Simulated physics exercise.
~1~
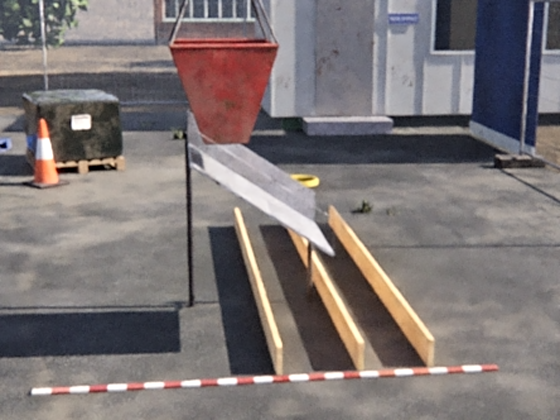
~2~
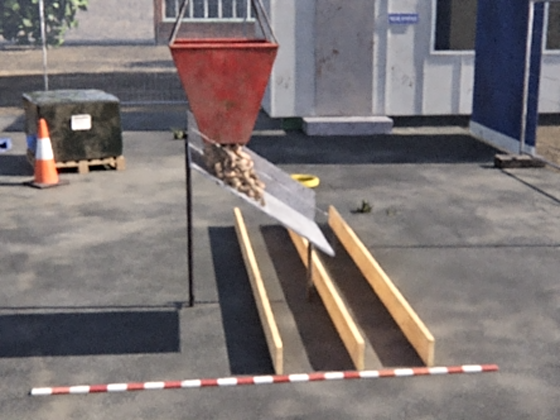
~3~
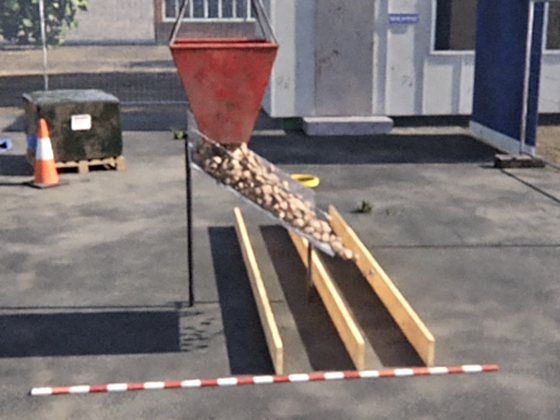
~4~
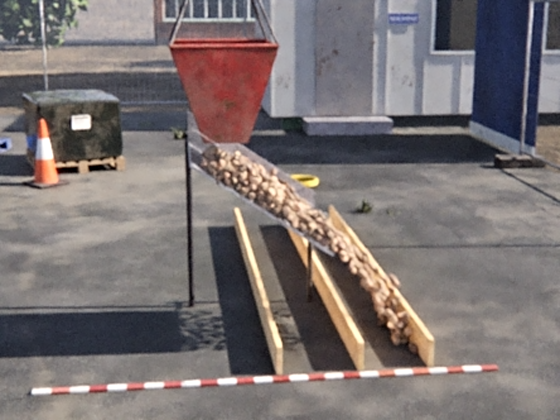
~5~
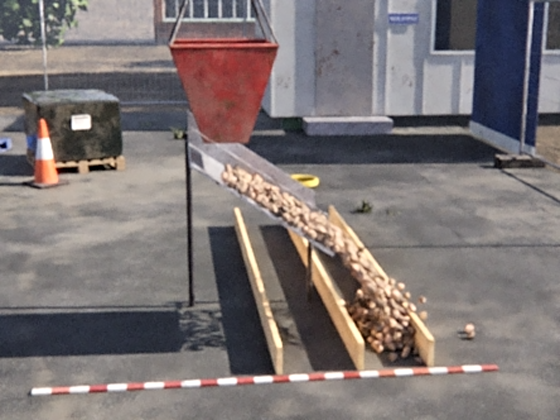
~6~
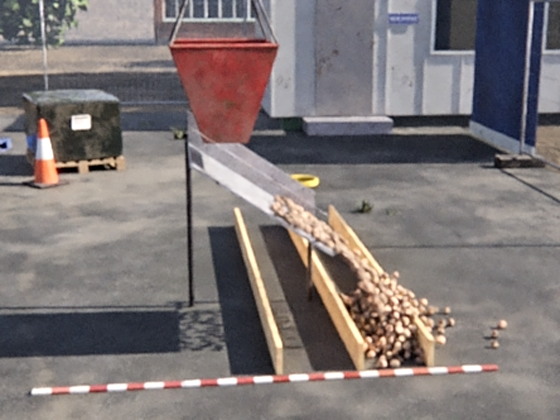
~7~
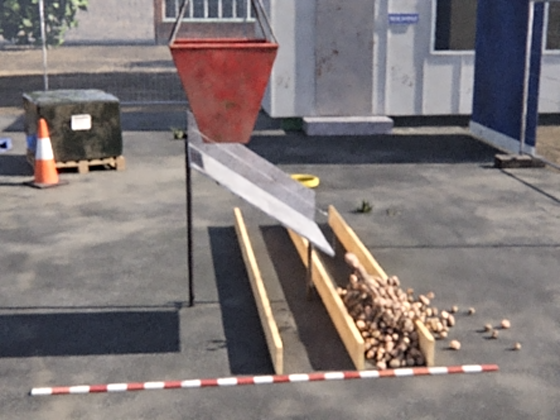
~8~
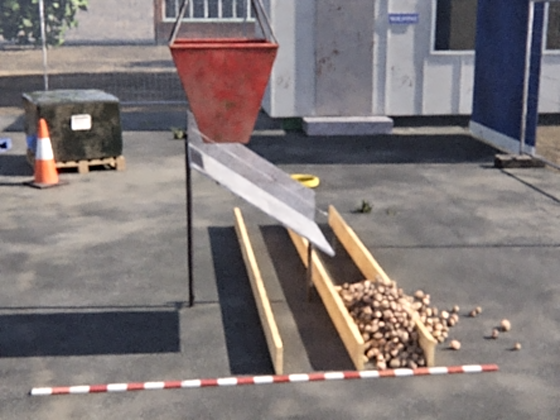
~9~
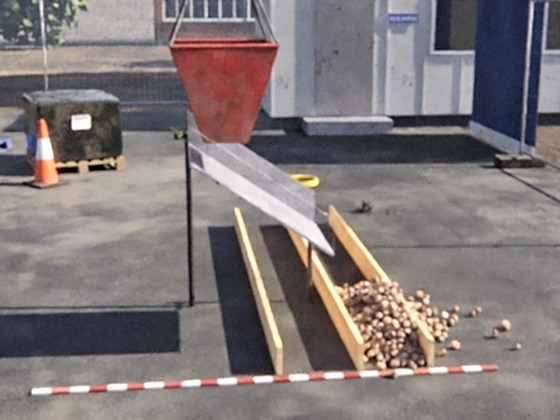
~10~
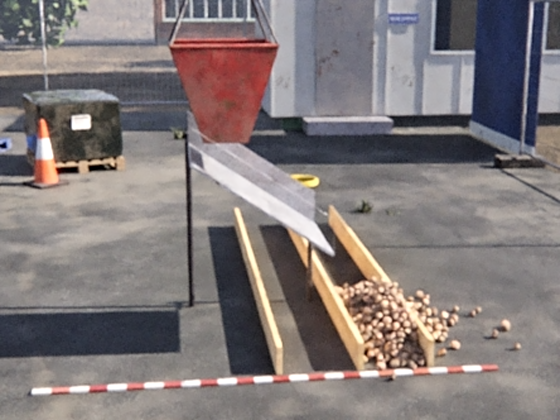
Brown stones pour from a red hopper down a steel chute, piling mostly in the right bay.
